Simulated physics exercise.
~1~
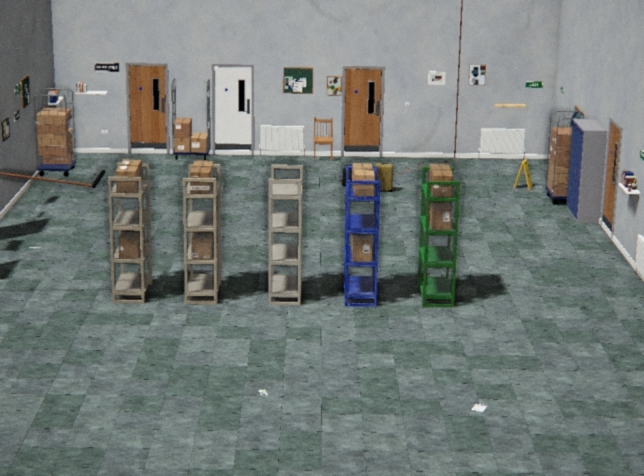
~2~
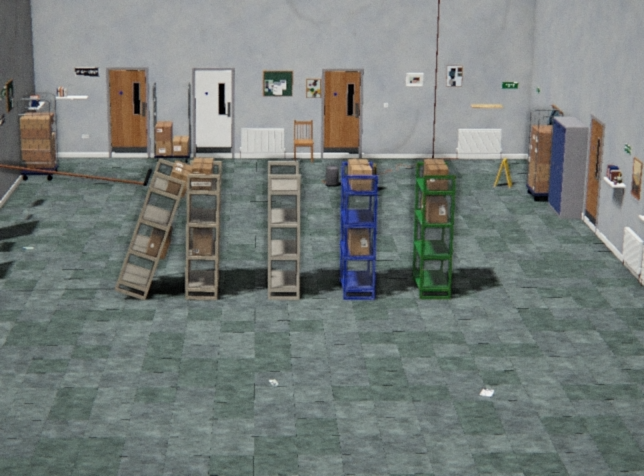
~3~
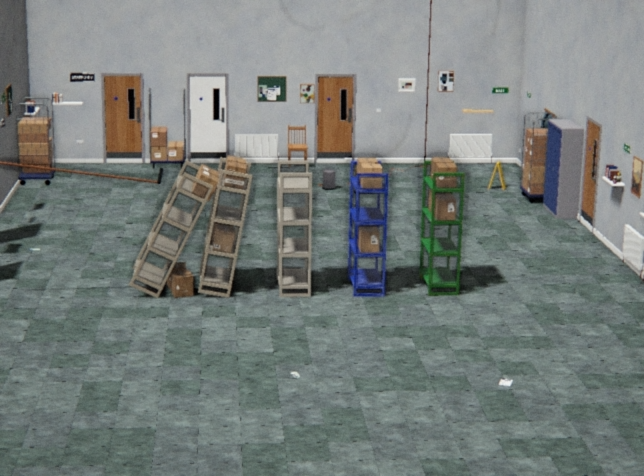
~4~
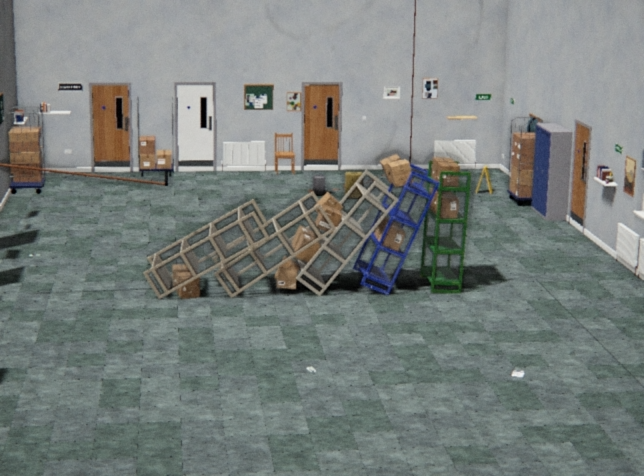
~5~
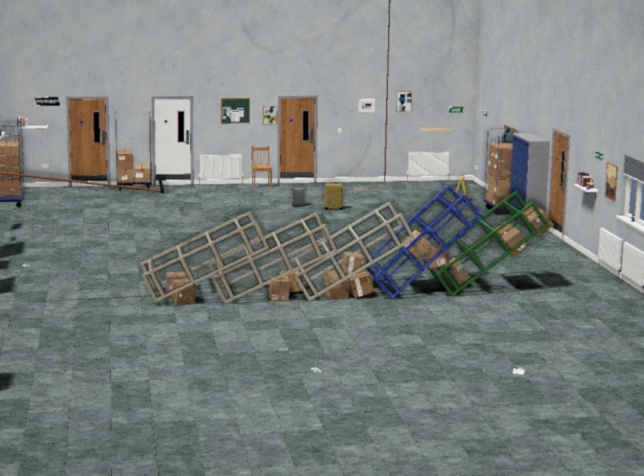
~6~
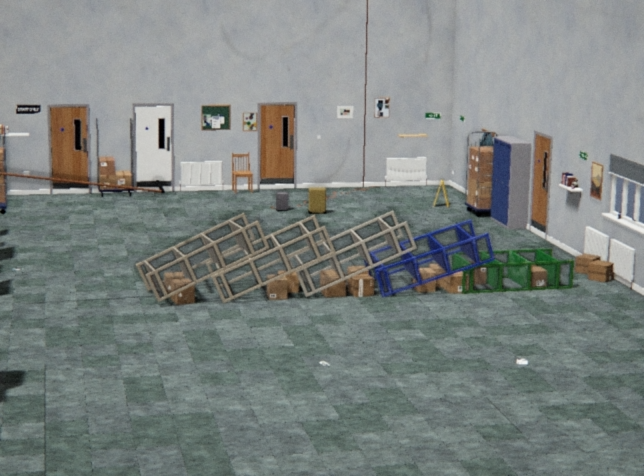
In the video, five shelving racks holding cartons stand in a row until the leftmost tips right and the others topple in turn, spilling cartons. The green rack ends flat on the floor, while the blue and three beige ones lie slanted, each propped on the next.
